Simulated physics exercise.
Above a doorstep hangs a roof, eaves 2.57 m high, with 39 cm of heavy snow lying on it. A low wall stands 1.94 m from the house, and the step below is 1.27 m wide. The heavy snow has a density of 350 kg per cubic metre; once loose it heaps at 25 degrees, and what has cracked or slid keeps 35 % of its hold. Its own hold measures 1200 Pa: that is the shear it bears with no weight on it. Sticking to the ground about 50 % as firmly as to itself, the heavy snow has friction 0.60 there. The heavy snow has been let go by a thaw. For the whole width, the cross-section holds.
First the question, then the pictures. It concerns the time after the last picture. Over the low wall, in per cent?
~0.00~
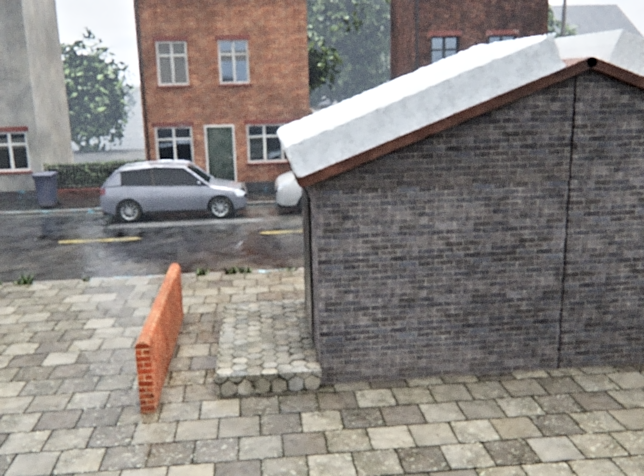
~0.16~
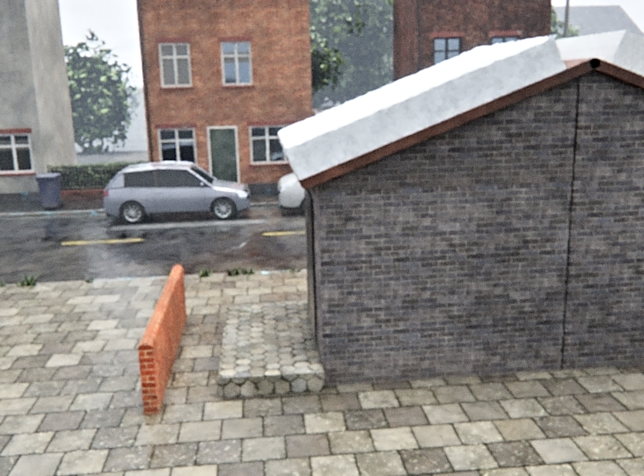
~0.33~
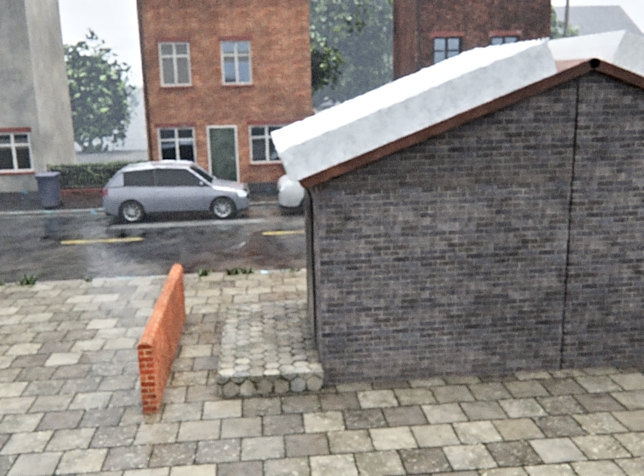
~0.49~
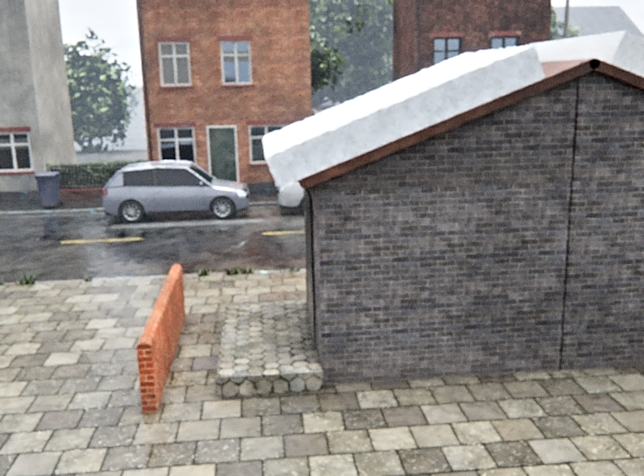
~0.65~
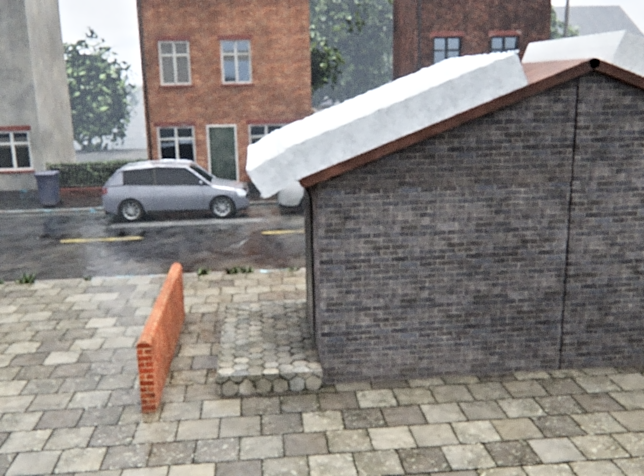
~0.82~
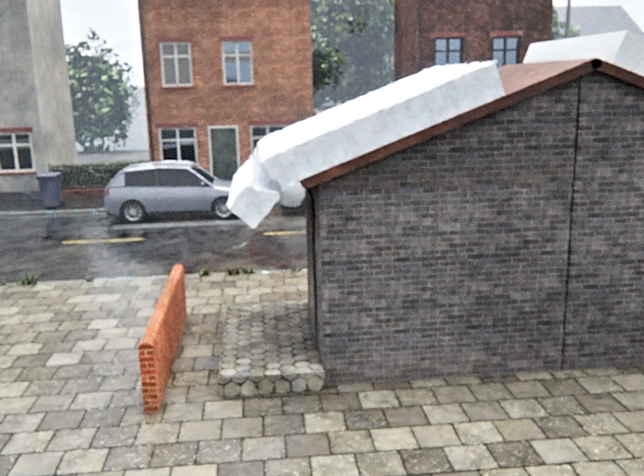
39 %.
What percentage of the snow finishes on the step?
About 14 %.
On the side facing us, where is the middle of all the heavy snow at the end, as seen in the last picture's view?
Near pixel (133, 378).
After 1.21 s, 69 % is still on the roof and 0 % is past the low wall.
After 1.67 s, 28 % is still on the roof and 1 % is past the low wall.
After 2.14 s, none is still on the roof and 38 % is past the low wall.
After 2.60 s, none is still on the roof and 39 % is past the low wall.
After 3.30 s, at the end, none is still on the roof and 39 % is past the low wall.
